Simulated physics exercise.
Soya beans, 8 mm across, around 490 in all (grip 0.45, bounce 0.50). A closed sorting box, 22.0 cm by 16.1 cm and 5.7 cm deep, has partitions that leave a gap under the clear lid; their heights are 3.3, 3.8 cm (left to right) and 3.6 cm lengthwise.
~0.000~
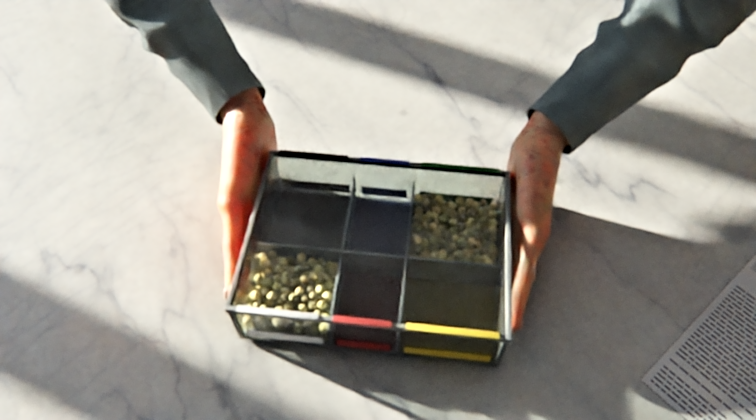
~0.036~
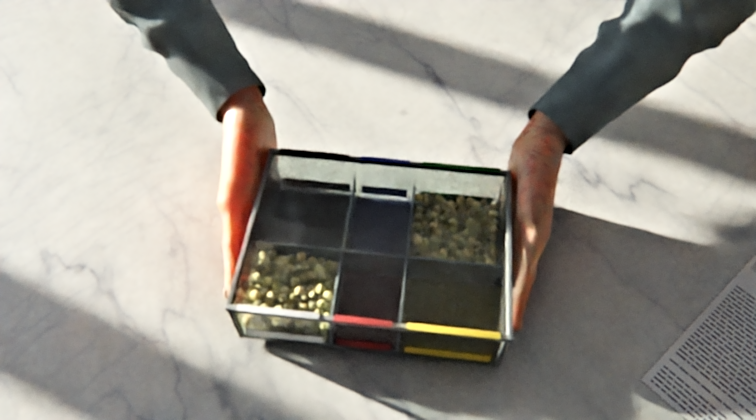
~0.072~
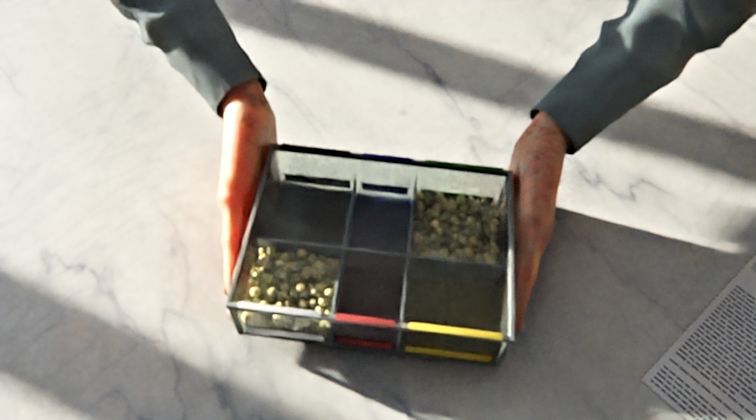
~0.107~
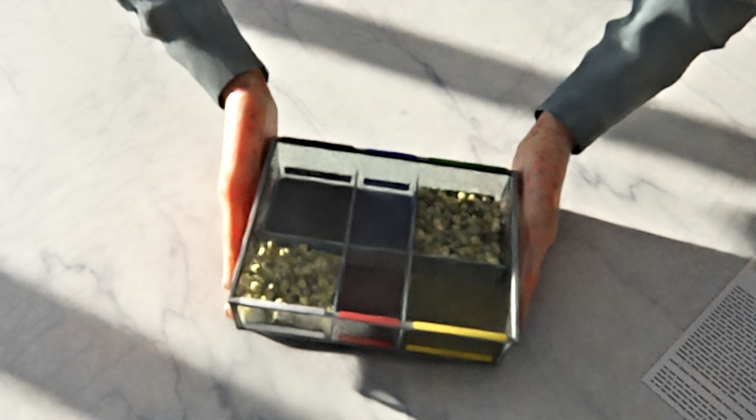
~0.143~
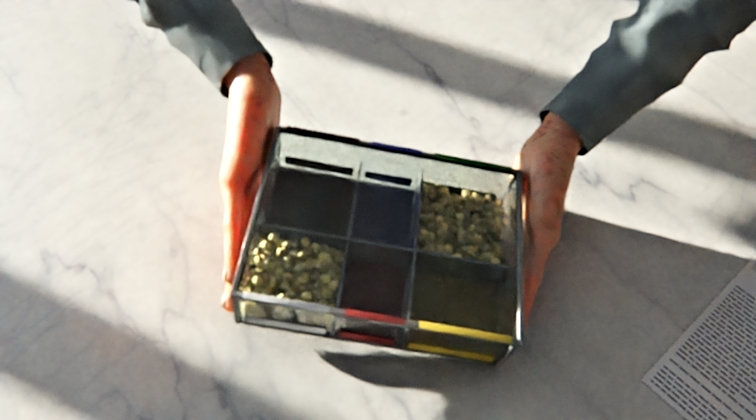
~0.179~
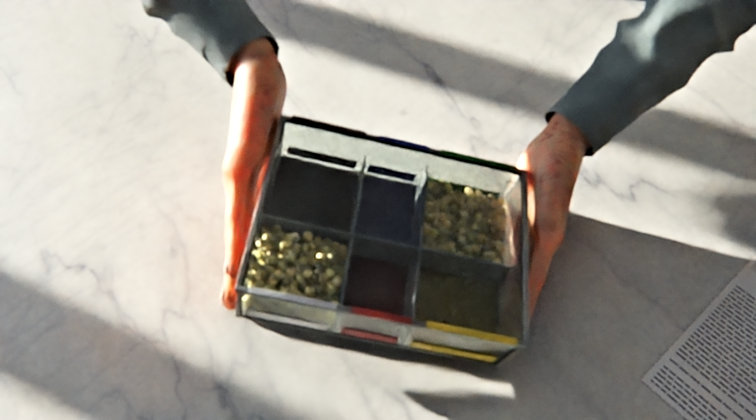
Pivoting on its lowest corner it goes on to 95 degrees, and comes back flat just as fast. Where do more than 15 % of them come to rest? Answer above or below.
Red below, blue below, green above, yellow above, white below, black below.
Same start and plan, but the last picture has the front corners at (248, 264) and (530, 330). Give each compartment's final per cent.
Red 5; blue 0; green 65; yellow 25; white 5; black 0.
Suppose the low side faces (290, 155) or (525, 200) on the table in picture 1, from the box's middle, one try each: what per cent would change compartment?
About 35 and 40 per cent.
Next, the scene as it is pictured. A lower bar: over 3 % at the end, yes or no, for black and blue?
Black no; blue no.
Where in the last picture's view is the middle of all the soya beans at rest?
Around (461, 284).
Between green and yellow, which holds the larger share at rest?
The green one has more.
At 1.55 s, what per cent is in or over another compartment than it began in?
About 45 per cent.
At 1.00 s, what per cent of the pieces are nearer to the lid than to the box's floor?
Roughly 50 per cent.
Then, at 1.00 s, tilt 95 degrees; red 10 %, green 50 %, yellow 15 %, white 30 %.
Then, at 1.55 s, tilt 42 degrees; red 5 %, green 50 %, yellow 40 %, white 10 %.
After 2.15 s, tilt 0 degrees; red 5 %, green 45 %, yellow 40 %, white 10 %.
In the end, at 2.9 s, red 5 %, blue 0 %, green 45 %, yellow 40 %, white 10 %, black 0 %.
